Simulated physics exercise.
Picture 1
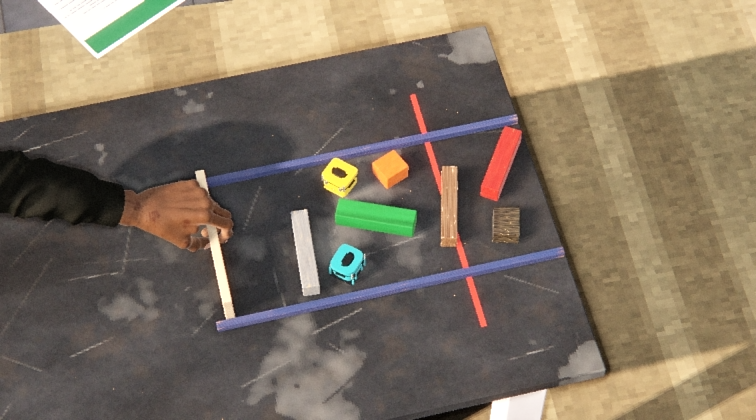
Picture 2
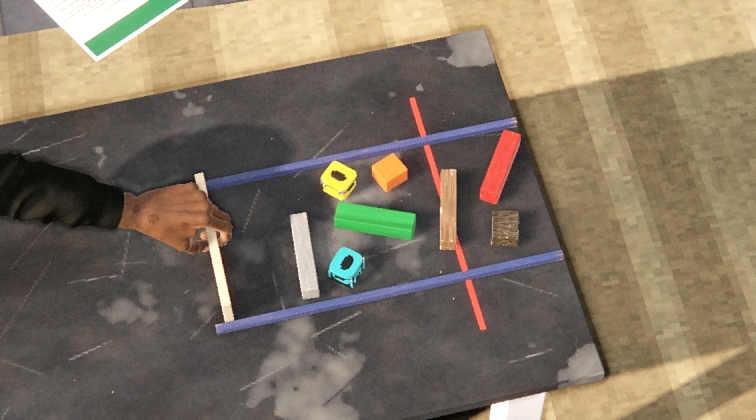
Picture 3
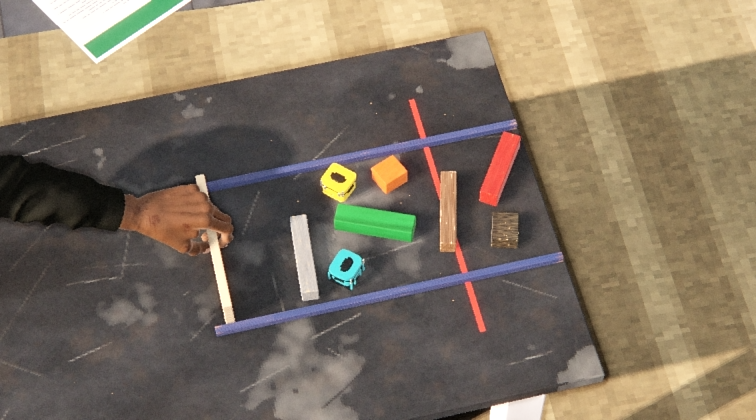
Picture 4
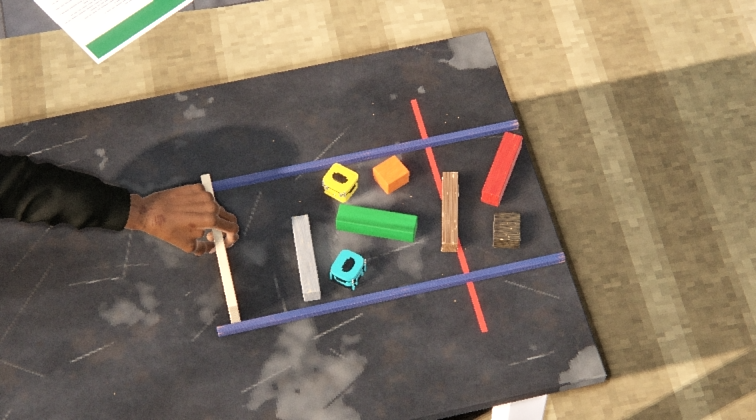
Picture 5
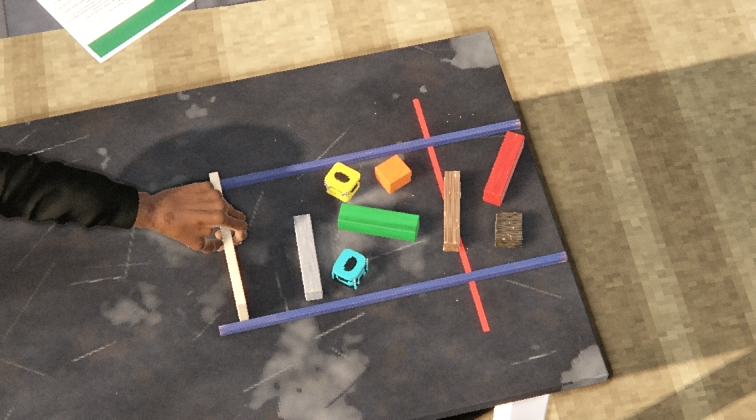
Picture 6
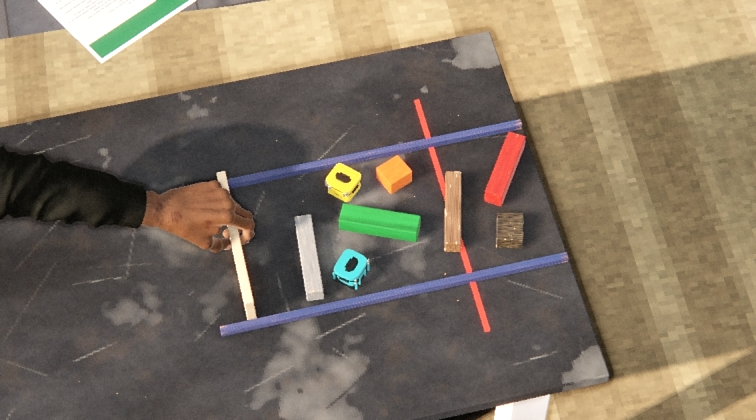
A hand slides a pale board slightly right between blue rails toward still, scattered coloured blocks.
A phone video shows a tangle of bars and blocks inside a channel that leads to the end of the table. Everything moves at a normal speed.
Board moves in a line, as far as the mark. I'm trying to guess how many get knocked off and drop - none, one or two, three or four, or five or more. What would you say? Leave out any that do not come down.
I would say none.
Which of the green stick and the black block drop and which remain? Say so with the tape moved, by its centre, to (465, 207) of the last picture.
As for the green stick, it is retained; as for the black block, it is not retained.
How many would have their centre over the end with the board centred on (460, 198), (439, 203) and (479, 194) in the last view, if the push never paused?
Past-the-end tally - position 1: 1, position 2: 0, position 3: 2.
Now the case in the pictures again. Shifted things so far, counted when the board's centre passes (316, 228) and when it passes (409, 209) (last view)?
First position 2; second position 7.
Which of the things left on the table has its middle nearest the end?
Looking at the middles, it's the black block.
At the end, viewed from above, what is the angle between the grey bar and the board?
Some 0 degrees.
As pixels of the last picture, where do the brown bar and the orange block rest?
The brown bar finishes at (514, 202); the orange block finishes at (475, 161).
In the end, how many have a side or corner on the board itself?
The count comes out at 2.
Early on, none off yet; red bar at rest near (505, 168); black block at rest near (510, 230); brown bar at rest near (453, 211).
A while later, none off yet; red bar at rest near (505, 168); black block moving near (517, 228); brown bar travelled a little near (482, 210).
Finally, the number that fall off is zero.
